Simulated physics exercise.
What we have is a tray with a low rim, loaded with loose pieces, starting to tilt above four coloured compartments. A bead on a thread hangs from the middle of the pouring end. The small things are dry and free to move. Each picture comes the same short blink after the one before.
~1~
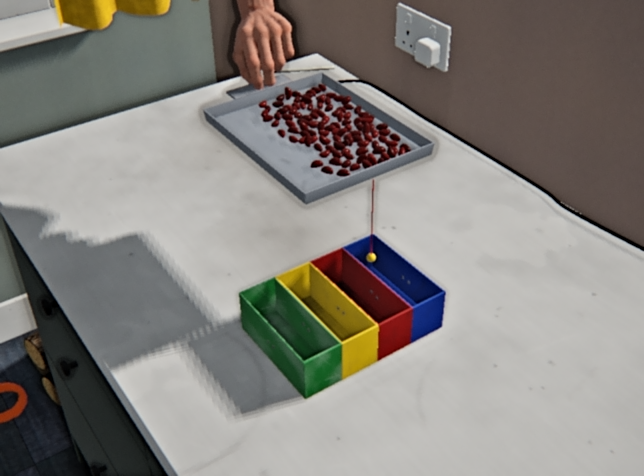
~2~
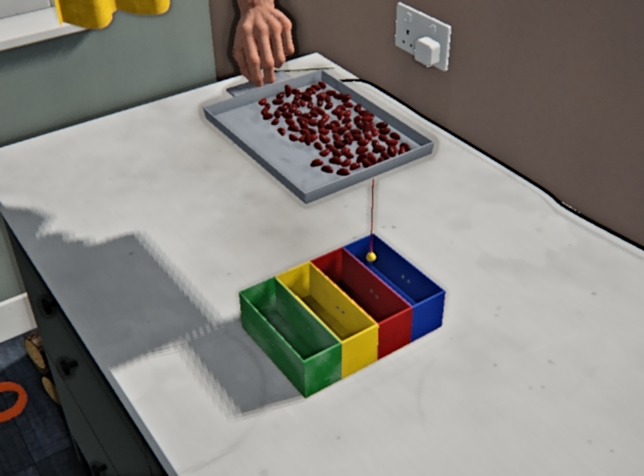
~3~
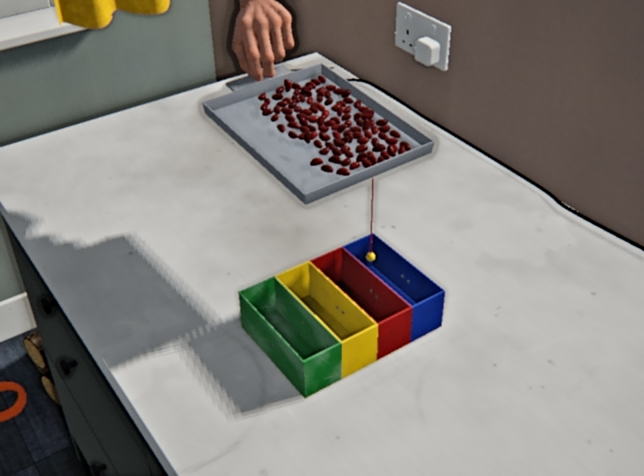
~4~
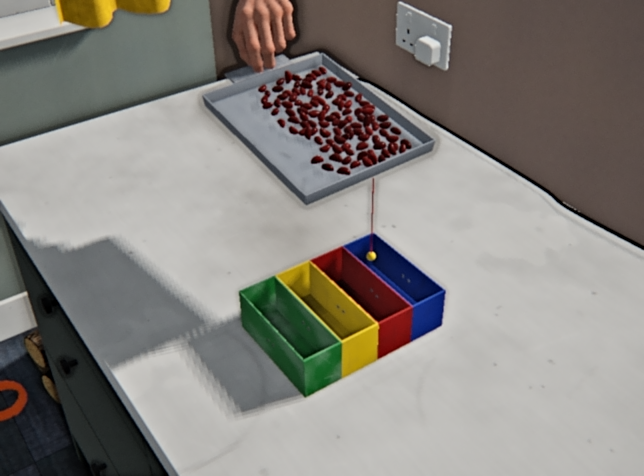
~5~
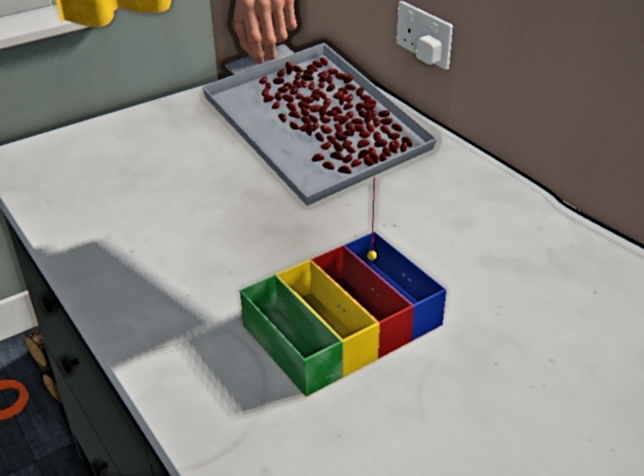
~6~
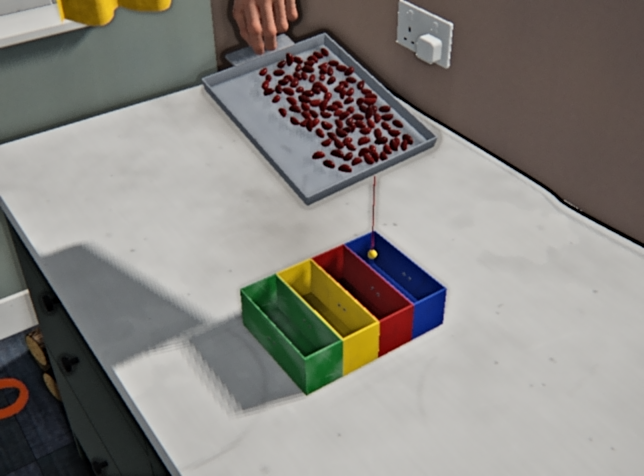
On a pale worktop, a hand slowly raises the back of a tray of red beans.
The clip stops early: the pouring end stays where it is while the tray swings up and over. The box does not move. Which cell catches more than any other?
The yellow cell gets the most.
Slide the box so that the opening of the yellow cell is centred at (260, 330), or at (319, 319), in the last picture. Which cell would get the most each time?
First the blue one, then the red one.
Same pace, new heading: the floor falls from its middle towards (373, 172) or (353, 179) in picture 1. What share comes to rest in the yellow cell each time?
The first gives 10 %, the second 20 %.
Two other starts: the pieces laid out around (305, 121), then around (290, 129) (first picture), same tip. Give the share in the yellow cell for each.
In turn 40 and 50 in a hundred.
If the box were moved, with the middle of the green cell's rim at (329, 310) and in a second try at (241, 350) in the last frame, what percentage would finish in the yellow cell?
The first gives 30 %, the second 0 %.
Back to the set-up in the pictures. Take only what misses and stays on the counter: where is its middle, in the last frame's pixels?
Roughly at (480, 382).
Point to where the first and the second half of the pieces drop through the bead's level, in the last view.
First near (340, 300), later near (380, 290).
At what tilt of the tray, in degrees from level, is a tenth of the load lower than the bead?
Roughly 110°.
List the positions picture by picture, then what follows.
The first picture shows corners of the pouring end near (306, 192) and (432, 143), level; middle of the load near (330, 128), kidney beans; bead on its thread near (371, 258); green cell near (323, 368); yellow cell near (360, 349); red cell near (394, 331); blue cell near (428, 314).
The second picture shows corners of the pouring end near (306, 192) and (432, 142), level; middle of the load near (330, 126).
The third picture shows corners of the pouring end near (306, 193) and (432, 141), tipped barely, lowest at the left corner; middle of the load near (330, 123).
The fourth picture shows corners of the pouring end near (306, 194) and (433, 140), tipped a little, lowest at the left corner; middle of the load near (331, 118).
The fifth picture shows corners of the pouring end near (307, 195) and (435, 138), tipped a little, lowest at the left corner; middle of the load near (332, 113).
The sixth picture shows corners of the pouring end near (308, 195) and (435, 136), tipped a little, lowest at the left corner; middle of the load near (332, 108); green cell near (324, 364); yellow cell near (361, 346); red cell near (395, 328); blue cell near (429, 311).
Shortly afterwards, tray tipped steeply; all but a few on the tray; only a few falling or outside the box.
Next, tray tipped right over; all but a few on the tray; only a few in the yellow cell; only a few in the green cell; only a few falling or outside the box.
Some moments later, tray tipped past a quarter turn; near half in the yellow cell; near a quarter in the red cell; a little in the blue cell; only a few in the green cell; a little falling or outside the box.
In the end, tray tipped past a quarter turn; near half in the yellow cell; near a quarter in the red cell; a little in the blue cell; only a few in the green cell; a little outside the box.
